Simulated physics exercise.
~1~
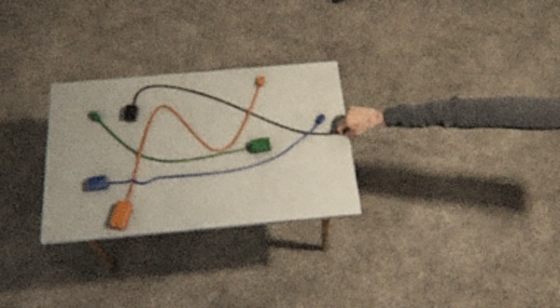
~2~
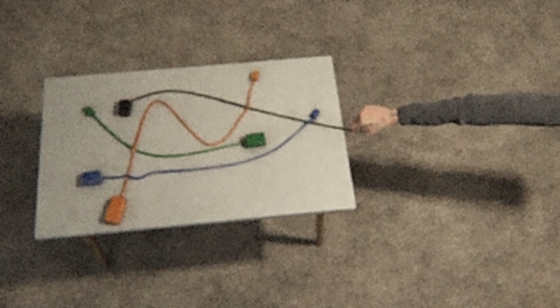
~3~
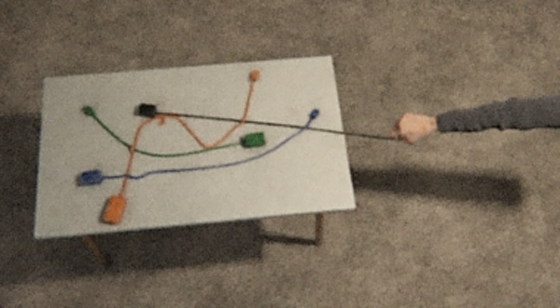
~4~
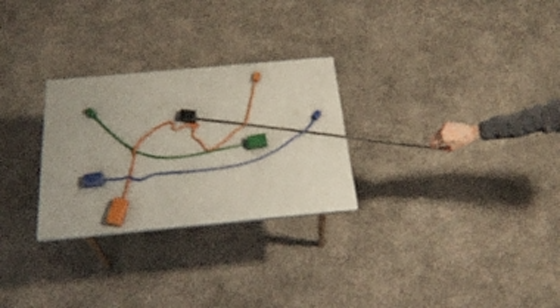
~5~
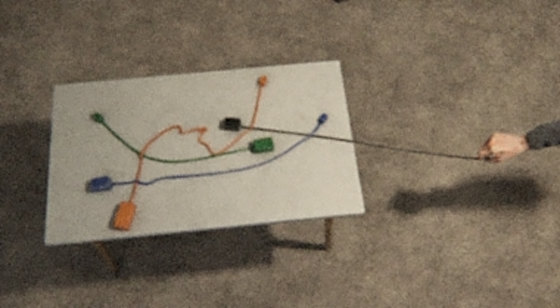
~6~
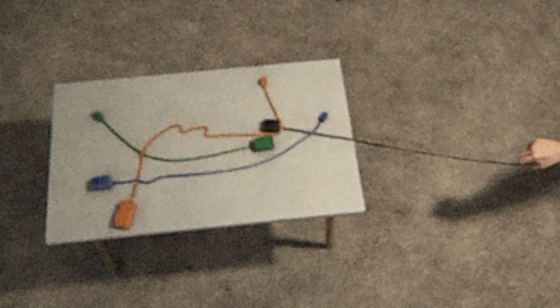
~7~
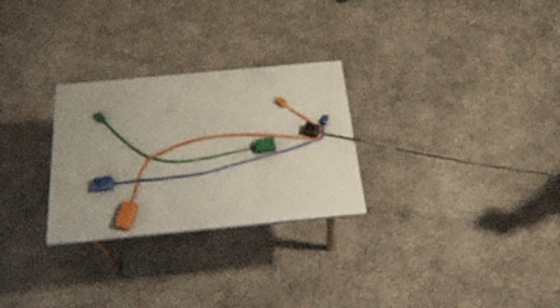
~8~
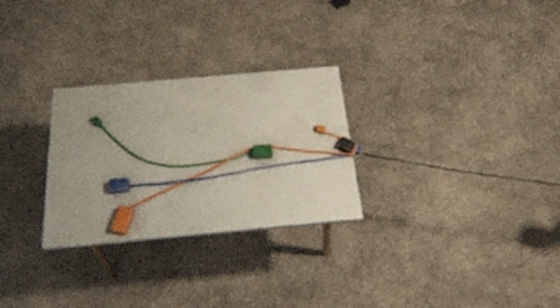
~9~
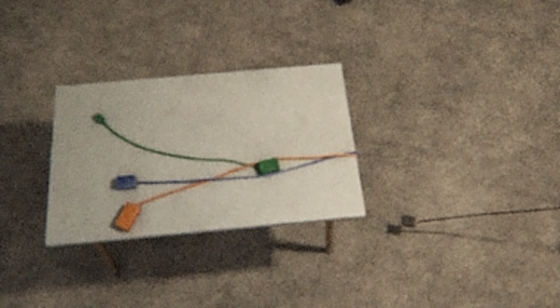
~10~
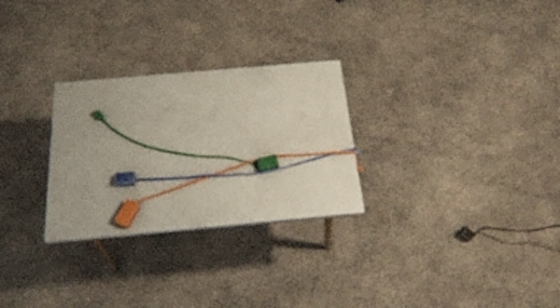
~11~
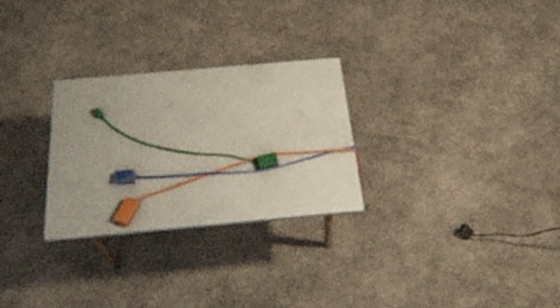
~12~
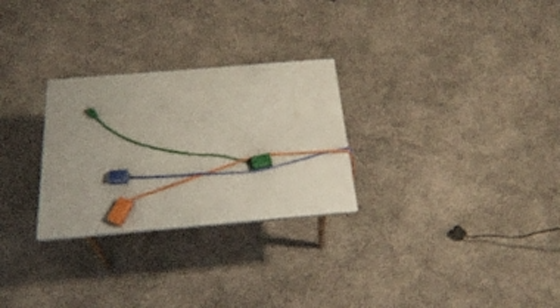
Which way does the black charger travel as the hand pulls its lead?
The black charger moves to the right, sliding across the table and off its edge.
